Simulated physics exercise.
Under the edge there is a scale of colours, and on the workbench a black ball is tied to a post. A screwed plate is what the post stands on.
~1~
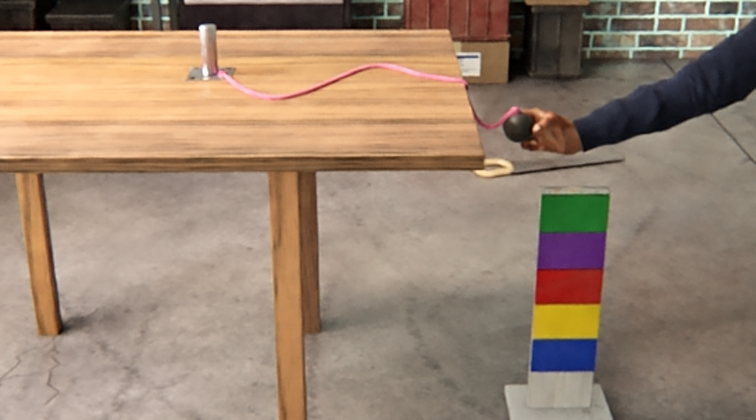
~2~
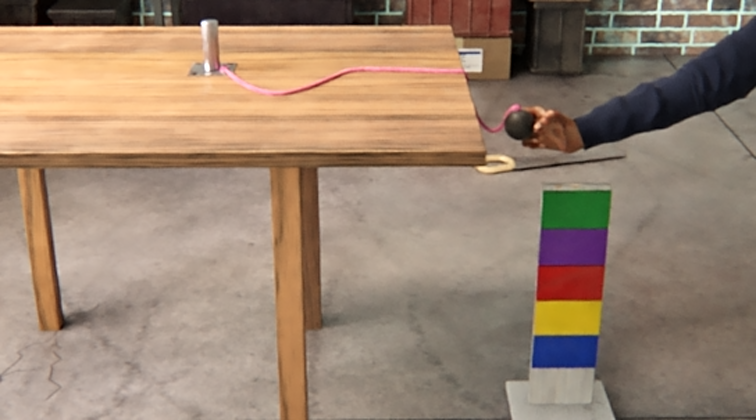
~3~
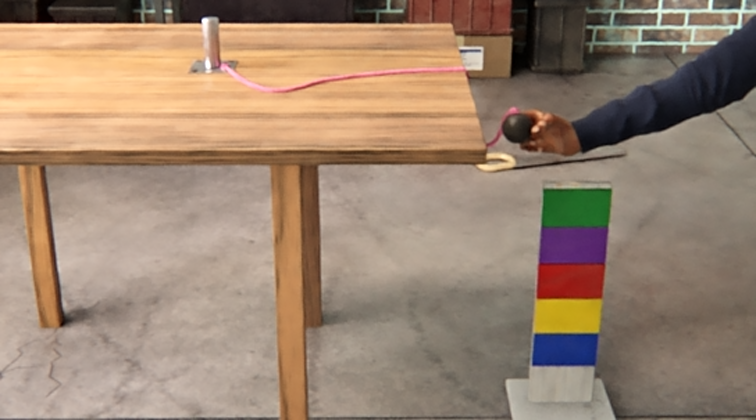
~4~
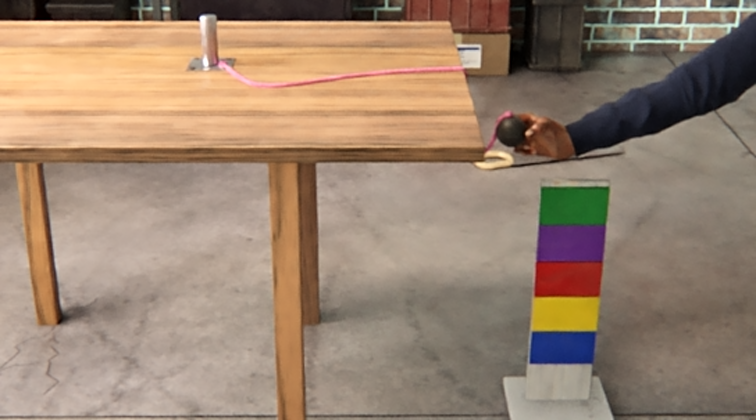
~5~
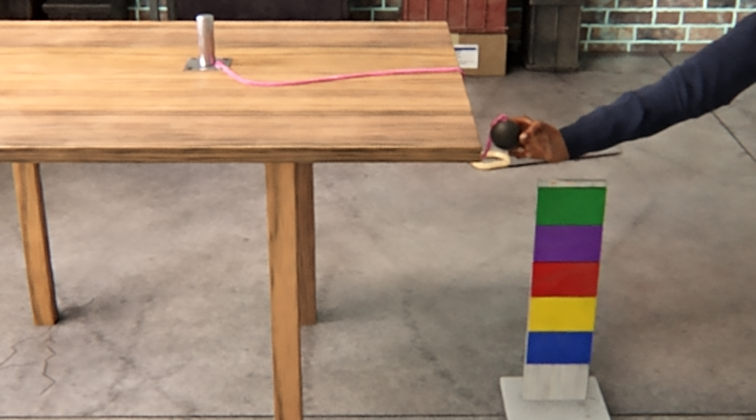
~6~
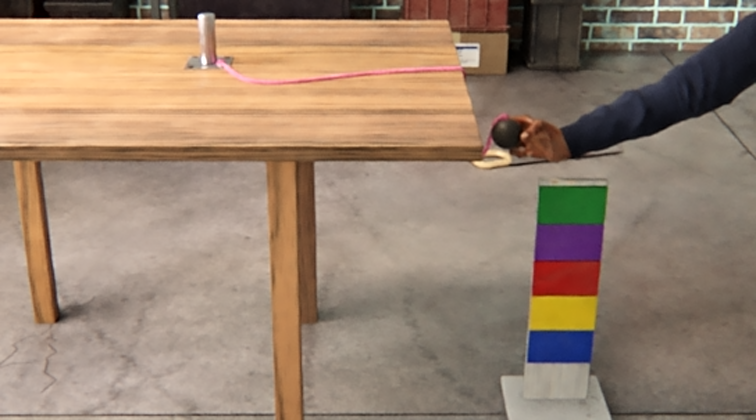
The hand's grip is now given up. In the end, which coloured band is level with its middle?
The red band.
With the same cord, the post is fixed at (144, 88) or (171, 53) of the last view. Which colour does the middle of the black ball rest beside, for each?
Taking the two spots in turn: Purple, then purple.
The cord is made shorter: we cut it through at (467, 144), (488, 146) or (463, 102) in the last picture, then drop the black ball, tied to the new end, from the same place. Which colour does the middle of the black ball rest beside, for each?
Lab note - try 1: Green; try 2: Purple; try 3: Higher than all five.
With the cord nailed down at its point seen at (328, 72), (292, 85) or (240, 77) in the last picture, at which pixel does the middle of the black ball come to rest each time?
(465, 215), (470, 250), (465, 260).
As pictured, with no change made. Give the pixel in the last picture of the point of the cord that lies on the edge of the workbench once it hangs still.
The spot located at (422, 70) in the last picture.
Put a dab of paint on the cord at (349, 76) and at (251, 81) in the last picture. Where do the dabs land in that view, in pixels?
The first settles around (390, 70), the second around (292, 65).
Early on, ball near (430, 268); level with red.
Midway, ball near (473, 273); level with red.
Finally, ball near (458, 272); level with red. Its centre hangs level with the red band.
